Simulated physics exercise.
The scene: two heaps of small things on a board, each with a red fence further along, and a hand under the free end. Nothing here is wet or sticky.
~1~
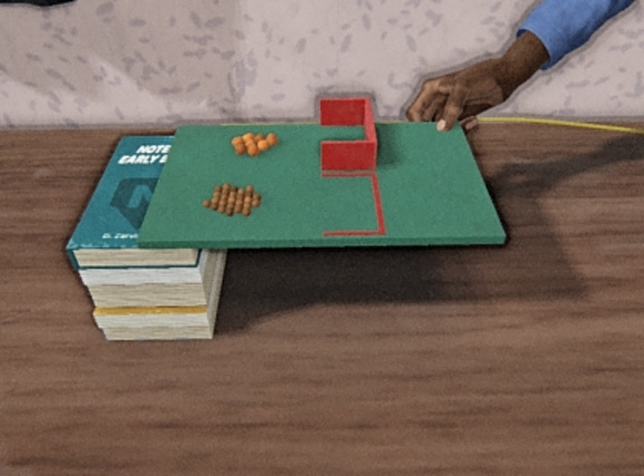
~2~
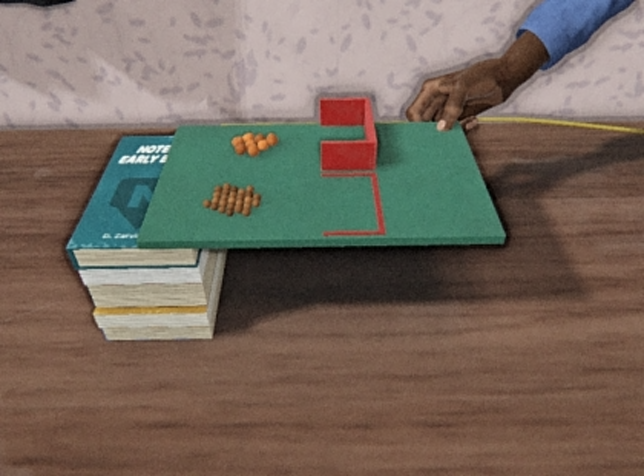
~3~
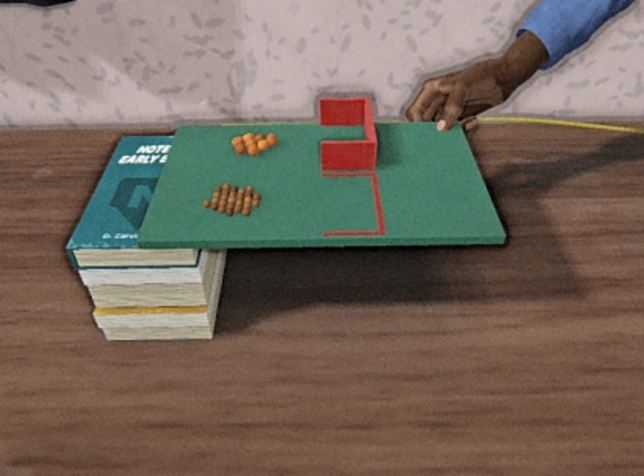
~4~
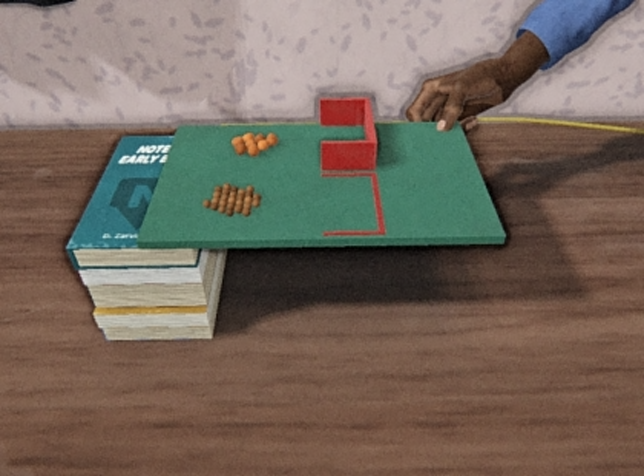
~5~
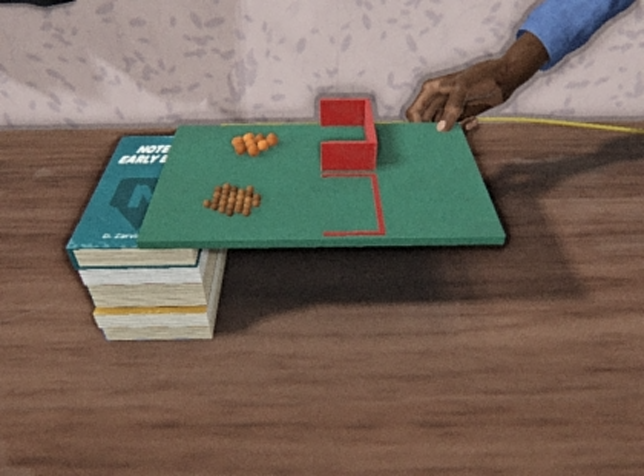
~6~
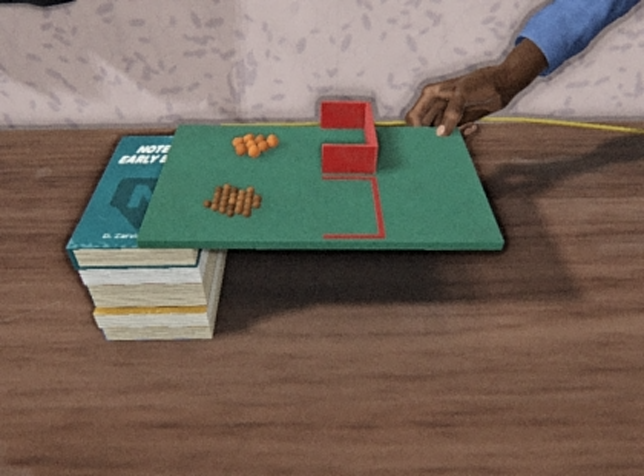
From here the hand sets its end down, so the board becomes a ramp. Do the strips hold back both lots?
Front handful: It passes the strip. Back handful: It halts at the strip.
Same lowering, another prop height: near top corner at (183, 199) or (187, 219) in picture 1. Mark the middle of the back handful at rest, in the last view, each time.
One: (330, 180). Two: (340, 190).
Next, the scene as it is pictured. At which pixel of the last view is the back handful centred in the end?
Close to (349, 199).
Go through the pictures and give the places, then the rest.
Held end of the board at (493, 234), level; book pile at (156, 195), nearly half as high as the board is long; front handful at (232, 201), some cereal balls; back handful at (251, 145), a few coated peanuts; front bar at (378, 202), much lower than a piece; back bar at (370, 133), taller than the pieces, in the first picture.
Held end of the board at (493, 234), level; back handful at (251, 145), in the second picture.
Held end of the board at (493, 234), level; front handful at (232, 201), in the third picture.
Held end of the board at (493, 234), level; back handful at (251, 145), in the fourth picture.
Held end of the board at (493, 234), level; front handful at (232, 201), in the fifth picture.
Held end of the board at (491, 240), down by 2°; book pile at (156, 195); front handful at (233, 201), not moving; back handful at (251, 146), not moving; front bar at (378, 205); back bar at (370, 136), in the sixth picture.
Then, 0.33 s past the last view, board sloping at 10°; front handful where it was; back handful where it was.
Then, 0.75 s past the last view, board sloping at 21°; front handful a small part past its bar; back handful on its way down.
Then, 1.20 s past the last view, board resting at 28°; front handful all past its bar; back handful has reached its bar.
Finally, board resting at 28°; front handful all past its bar; back handful gathered behind its bar.
